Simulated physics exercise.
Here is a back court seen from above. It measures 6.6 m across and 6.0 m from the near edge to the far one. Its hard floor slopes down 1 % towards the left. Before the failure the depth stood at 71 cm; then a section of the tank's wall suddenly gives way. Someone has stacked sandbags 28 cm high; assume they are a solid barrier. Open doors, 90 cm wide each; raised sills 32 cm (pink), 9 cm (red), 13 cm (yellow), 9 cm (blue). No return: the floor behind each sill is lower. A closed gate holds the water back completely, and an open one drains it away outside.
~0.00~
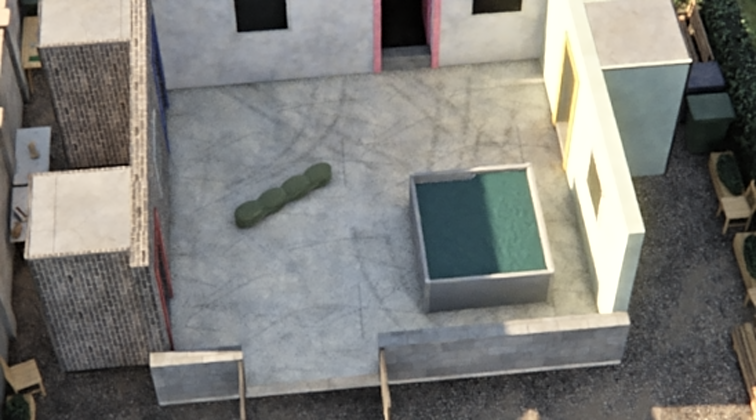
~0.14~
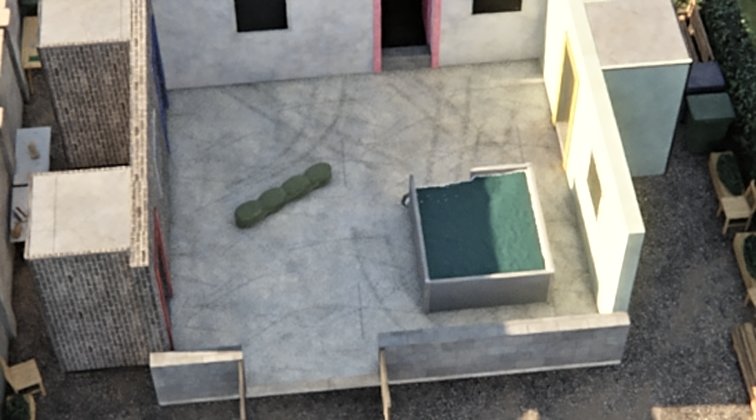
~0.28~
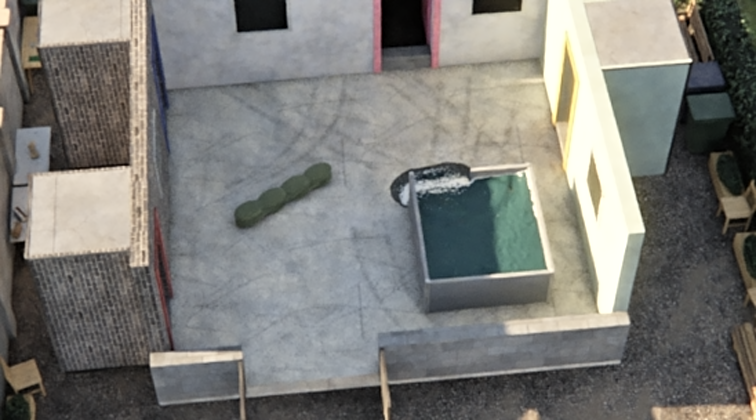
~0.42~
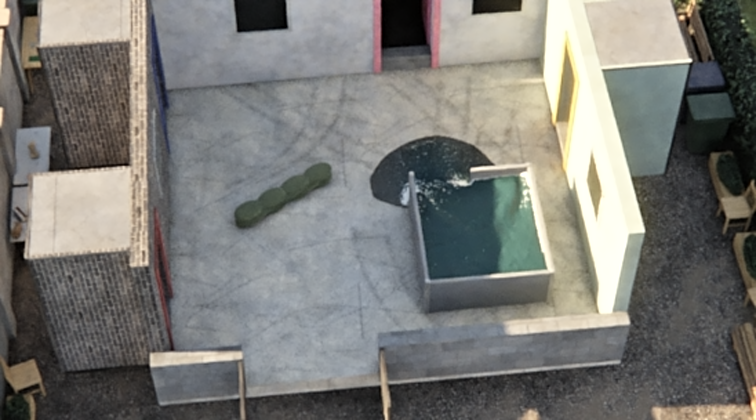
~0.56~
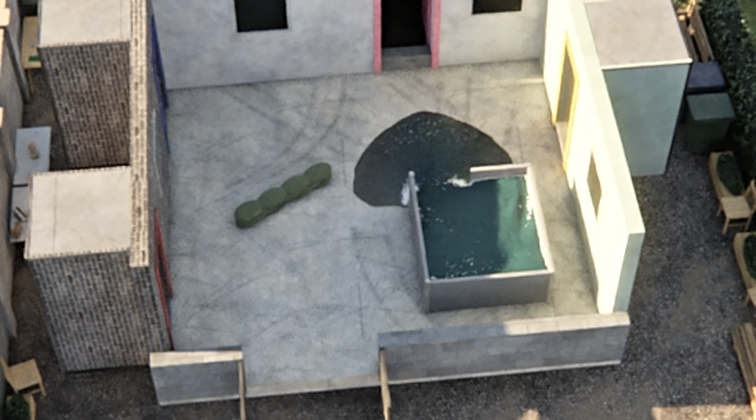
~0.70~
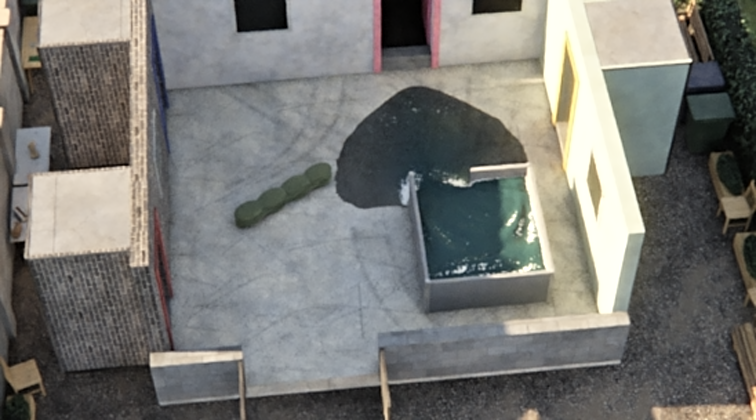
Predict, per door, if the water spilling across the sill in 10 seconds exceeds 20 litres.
As I see it, the pink door lets in a smaller amount than the limit; the red door lets in a smaller amount than the limit; the yellow door lets in a smaller amount than the limit; the blue door lets in a larger amount than the limit.
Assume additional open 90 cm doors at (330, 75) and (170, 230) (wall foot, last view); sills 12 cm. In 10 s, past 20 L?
Door 1: Limit broken; door 2: Limit not reached.
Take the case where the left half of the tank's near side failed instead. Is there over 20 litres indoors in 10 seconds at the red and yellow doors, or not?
Well, against that limit, at red it's too much, and at yellow it's within bounds.
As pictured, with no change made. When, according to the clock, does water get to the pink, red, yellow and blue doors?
Pink: 0.8 s; red: 4.5 s; yellow: 1.2 s; blue: 2.6 s.
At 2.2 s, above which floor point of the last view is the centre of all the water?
The water is centred near (442, 193).
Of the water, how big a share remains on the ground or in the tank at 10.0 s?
About 86 percent of the water remains.
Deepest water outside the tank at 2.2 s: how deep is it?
Around 32 centimetres.
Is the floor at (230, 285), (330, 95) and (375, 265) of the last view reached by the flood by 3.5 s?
Listed in sequence, the spots are bone dry, drenched and bone dry.
After 1.4 s water covers 30 % of the floor and is deepest (37 cm) near (433, 195); pink door 30 cm at the sill, 0 L in, red door not reached, yellow door 2 cm at the sill, 0 L in, blue door not reached.
After 2.2 s water covers 35 % of the floor and is deepest (32 cm) near (535, 65); pink door 31 cm at the sill, 0 L in, red door not reached, yellow door 2 cm at the sill, 0 L in, blue door not reached.
After 3.5 s water covers 45 % of the floor and is deepest (28 cm) near (178, 96); pink door 18 cm at the sill, 0 L in, red door not reached, yellow door 7 cm at the sill, 0 L in, blue door 23 cm at the sill, 47 L in.
After 6.0 s water covers 70 % of the floor and is deepest (18 cm) near (168, 120); pink door 13 cm at the sill, 0 L in, red door 3 cm at the sill, 0 L in, yellow door 6 cm at the sill, 0 L in, blue door 18 cm at the sill, 171 L in.
After 10.0 s water covers 85 % of the floor and is deepest (14 cm) near (169, 128); pink door 7 cm at the sill, 0 L in, red door 8 cm at the sill, 2 L in, yellow door 5 cm at the sill, 0 L in, blue door 14 cm at the sill, 257 L in.
